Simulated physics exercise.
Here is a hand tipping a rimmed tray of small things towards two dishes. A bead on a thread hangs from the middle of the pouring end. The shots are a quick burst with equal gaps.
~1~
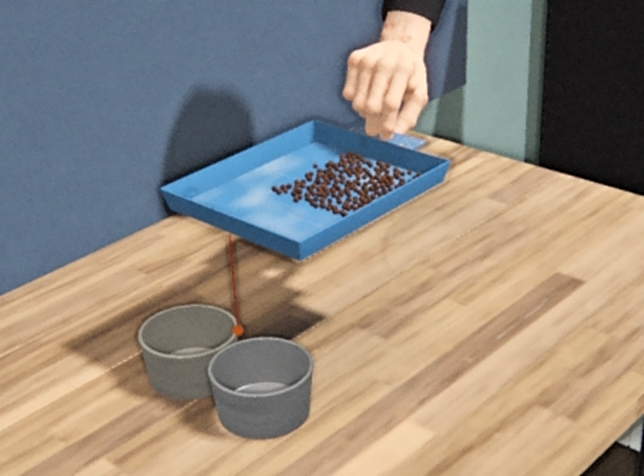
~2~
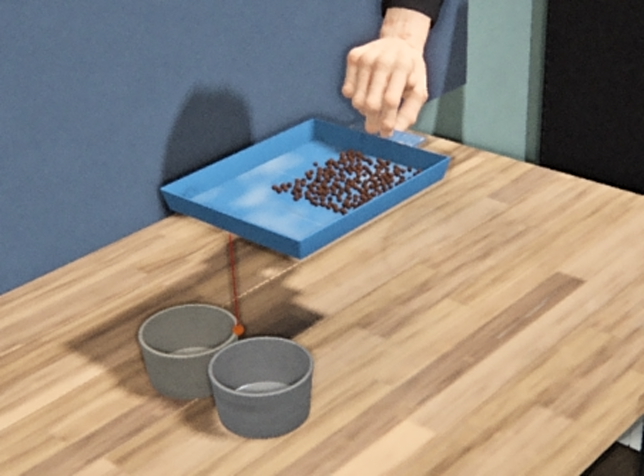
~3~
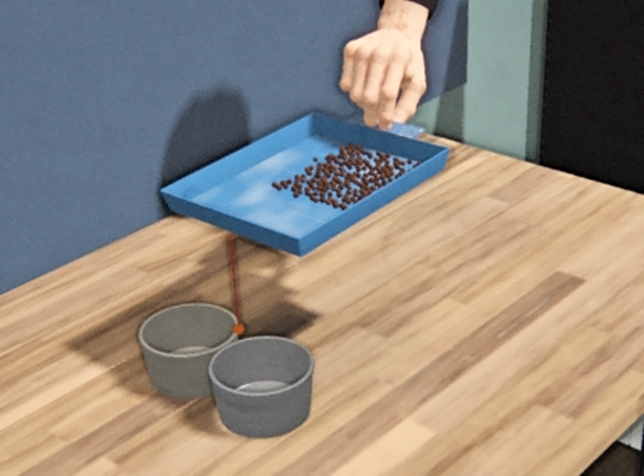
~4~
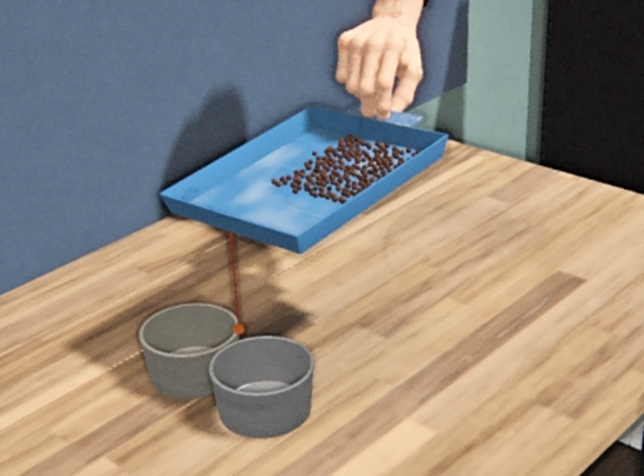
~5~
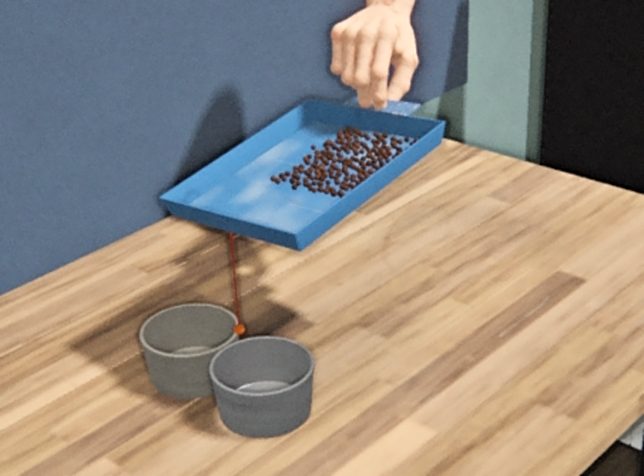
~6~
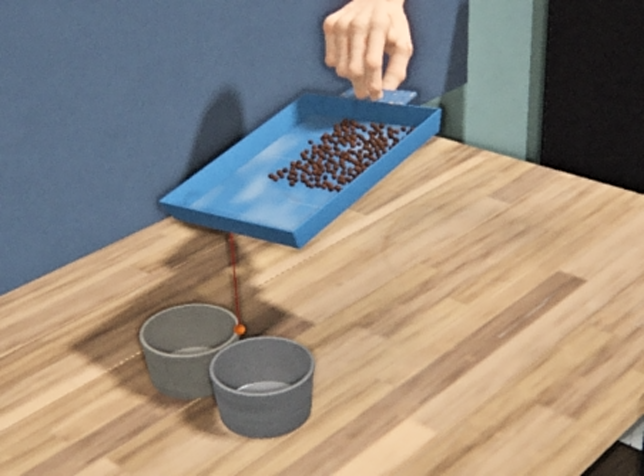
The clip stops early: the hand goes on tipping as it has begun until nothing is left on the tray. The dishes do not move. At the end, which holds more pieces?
The left one ends fuller.
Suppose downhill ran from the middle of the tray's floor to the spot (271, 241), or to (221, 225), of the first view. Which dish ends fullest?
First the dish on the right, then the dish on the left.
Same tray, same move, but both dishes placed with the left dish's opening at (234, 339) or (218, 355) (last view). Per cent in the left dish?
Near 0 % and 0 %.
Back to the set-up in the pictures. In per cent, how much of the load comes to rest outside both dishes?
About 10 per cent.
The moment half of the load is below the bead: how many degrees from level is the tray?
Roughly 105°.
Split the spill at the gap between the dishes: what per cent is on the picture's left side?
It comes to 100 per cent or so.
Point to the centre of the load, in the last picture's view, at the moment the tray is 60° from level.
Near (198, 221).
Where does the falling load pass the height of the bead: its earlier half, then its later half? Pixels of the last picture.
At about (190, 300), then at (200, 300).
Just after the last frame, tray tipped steeply; the larger part on the tray; about a tenth in the left dish; about a tenth outside both; just a few in the air.
A moment on, tray tipped right over; roughly half on the tray; roughly a quarter in the left dish; about a tenth outside both; about a tenth in the air.
Further on, tray tipped past a quarter turn; almost all in the left dish; about a tenth outside both.
When it is over, tray tipped past a quarter turn; not one in the right dish; almost all in the left dish; about a tenth outside both.
